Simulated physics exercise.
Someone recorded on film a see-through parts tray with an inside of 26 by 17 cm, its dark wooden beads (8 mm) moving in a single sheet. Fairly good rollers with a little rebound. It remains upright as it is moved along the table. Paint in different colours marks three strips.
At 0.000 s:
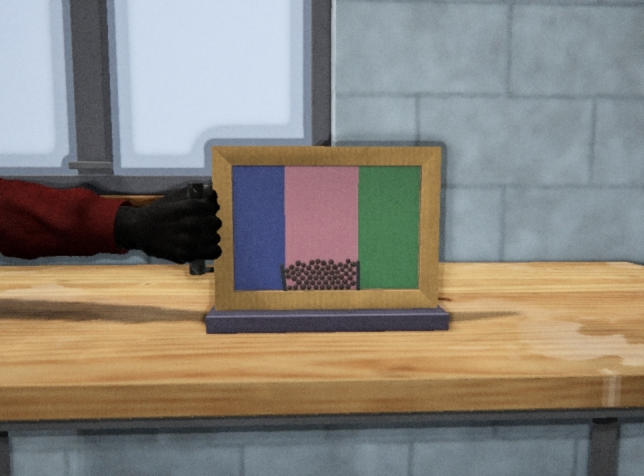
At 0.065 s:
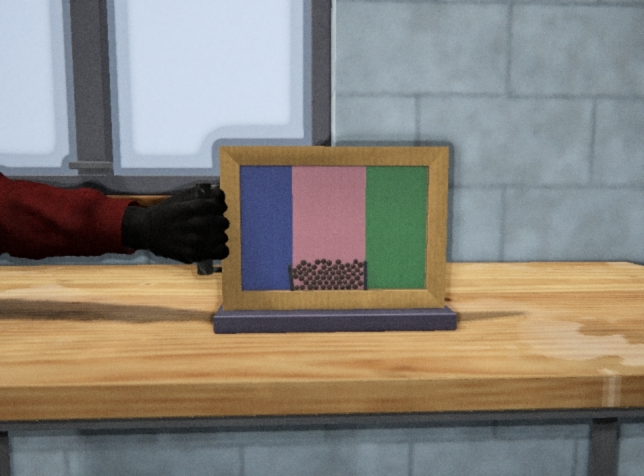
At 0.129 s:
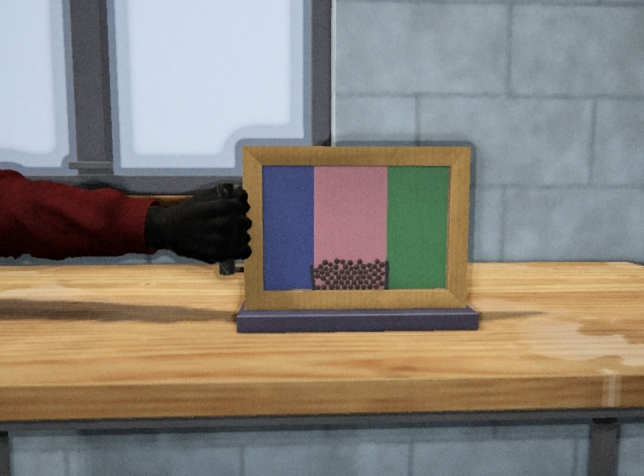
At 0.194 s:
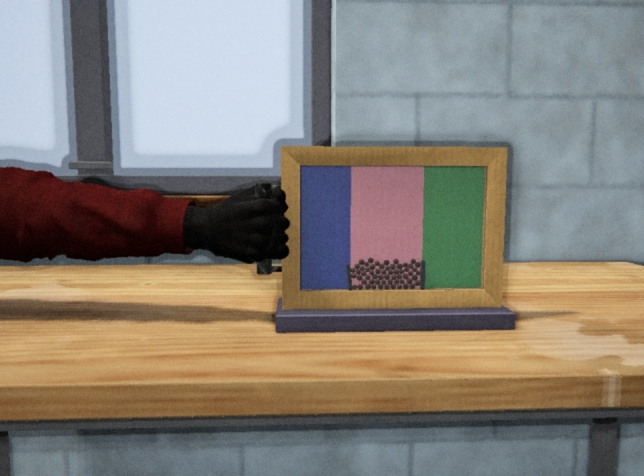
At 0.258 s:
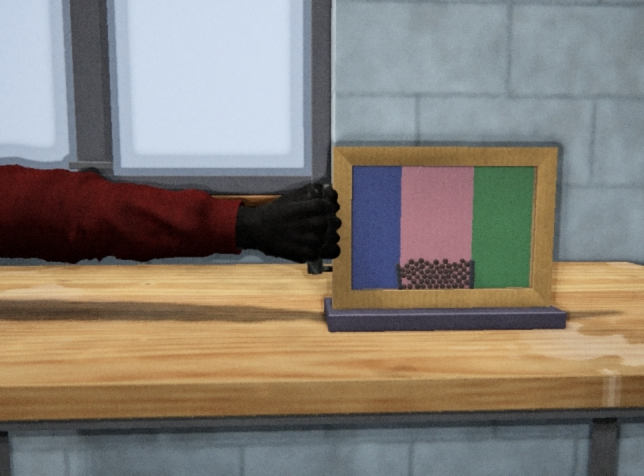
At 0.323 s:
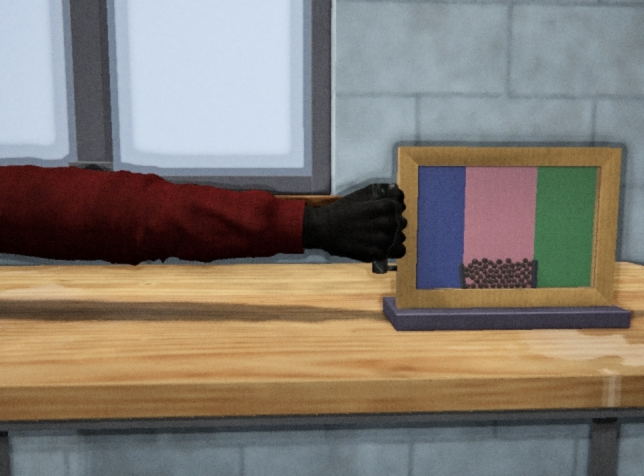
The clip shows a black-gloved hand in a red sleeve moving a wooden-framed panel with blue, pink and green stripes rightward along a wooden counter, while small dark beads stay gathered in a tray low on the pink stripe.
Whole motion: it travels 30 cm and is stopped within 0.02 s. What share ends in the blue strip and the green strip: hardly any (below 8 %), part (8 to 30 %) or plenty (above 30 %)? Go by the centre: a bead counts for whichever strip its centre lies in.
Result - blue strip almost none, green strip a modest portion.
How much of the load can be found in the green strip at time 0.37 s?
Some 0 per cent.
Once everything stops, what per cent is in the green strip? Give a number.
It comes to around 20 per cent of the load.
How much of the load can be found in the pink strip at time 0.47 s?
85 %.
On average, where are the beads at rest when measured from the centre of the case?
Offset approx. 1 cm right, 7 cm below.
After 0.37 s, it is 30 cm to the right; the beads' middle is in line with and 6 cm below the centre; pink 100 %.
After 0.47 s, it is 30 cm to the right; the beads' middle is 1 cm right of and 6 cm below the centre; pink 85 %, green 15 %.
After 0.62 s, it is 30 cm to the right; the beads' middle is 1 cm right of and 7 cm below the centre; pink 80 %, green 20 %.
All still by 1.2 s, it is 30 cm to the right; pink 80 %, blue 0 %, green 20 %.
